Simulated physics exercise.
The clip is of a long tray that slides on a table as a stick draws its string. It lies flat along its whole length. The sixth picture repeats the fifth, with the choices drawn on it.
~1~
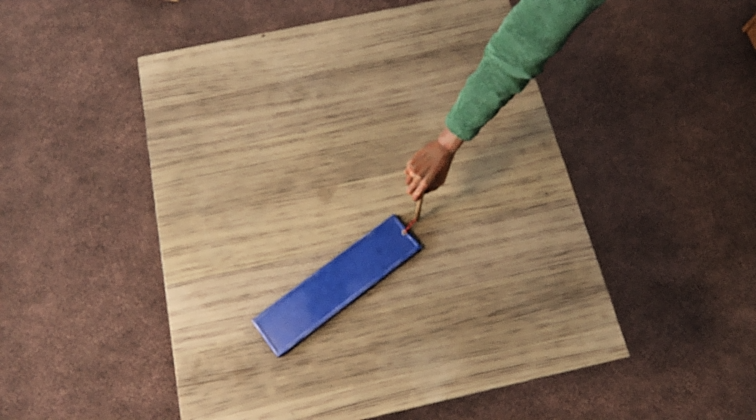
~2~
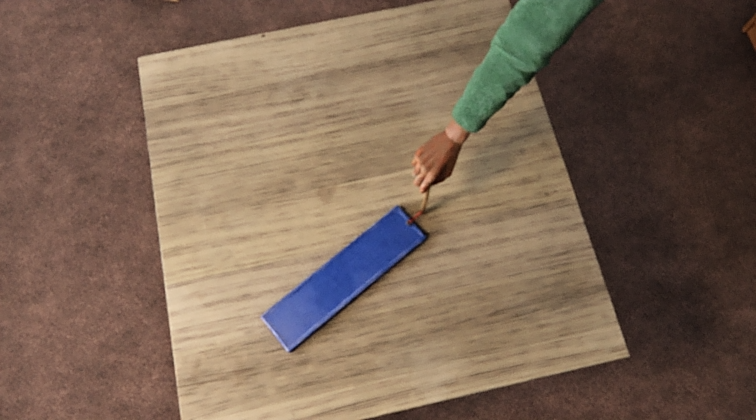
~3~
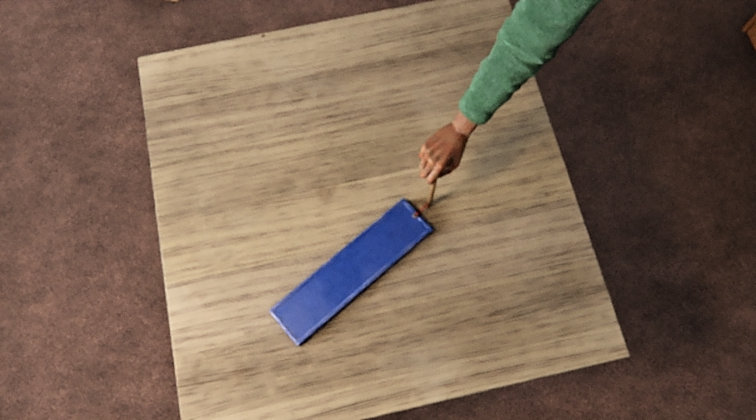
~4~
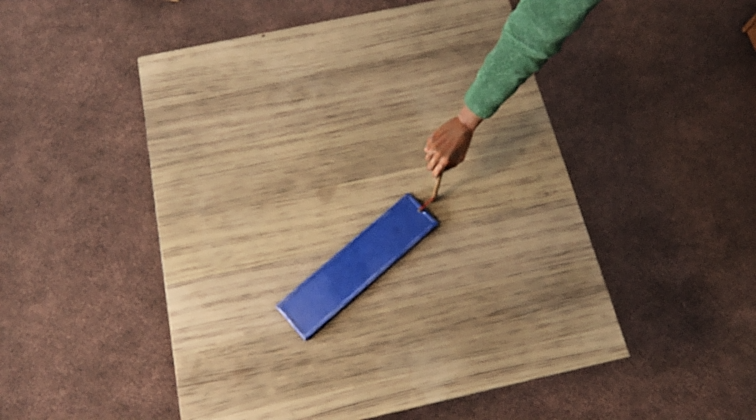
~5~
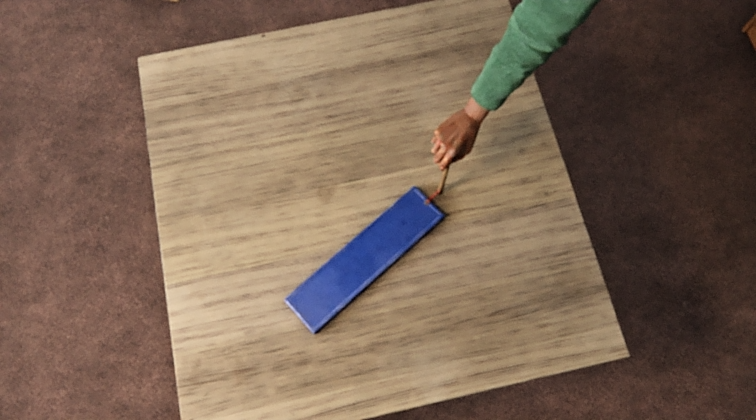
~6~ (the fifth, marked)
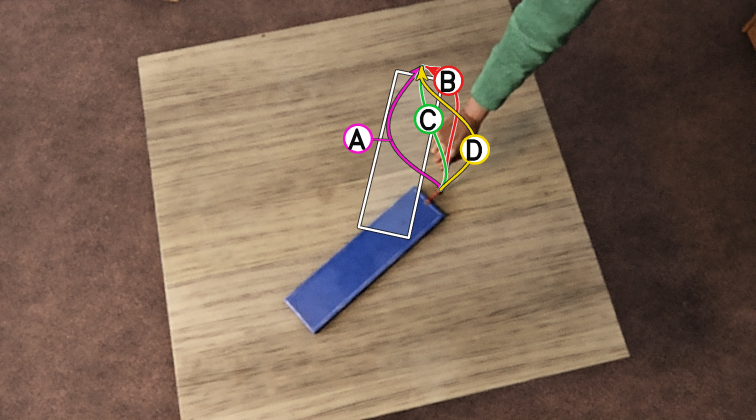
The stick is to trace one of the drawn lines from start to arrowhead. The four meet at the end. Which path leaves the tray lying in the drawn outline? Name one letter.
Take C.
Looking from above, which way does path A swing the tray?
On that path, anticlockwise.
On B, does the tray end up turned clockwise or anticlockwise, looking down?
Anticlockwise.
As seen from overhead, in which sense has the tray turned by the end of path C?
On that path, anticlockwise.
On the marked copy, A from (441, 190) via (388, 130) to (423, 66); B from (441, 190) via (456, 119) to (426, 67); C from (441, 190) via (432, 129) to (423, 66); D from (441, 190) via (467, 125) to (422, 67); the outline at (403, 151).
Taking C. A third of the way, foot of the stick (439, 146), middle of the tray (387, 225).
Two thirds of the way, foot of the stick (424, 104), middle of the tray (396, 190).
When it is over, foot of the stick (423, 66), middle of the tray (404, 151); it lies in the outline.
As for the rest, A leaves its middle at (389, 147); B leaves its middle at (417, 152); D leaves its middle at (414, 153).
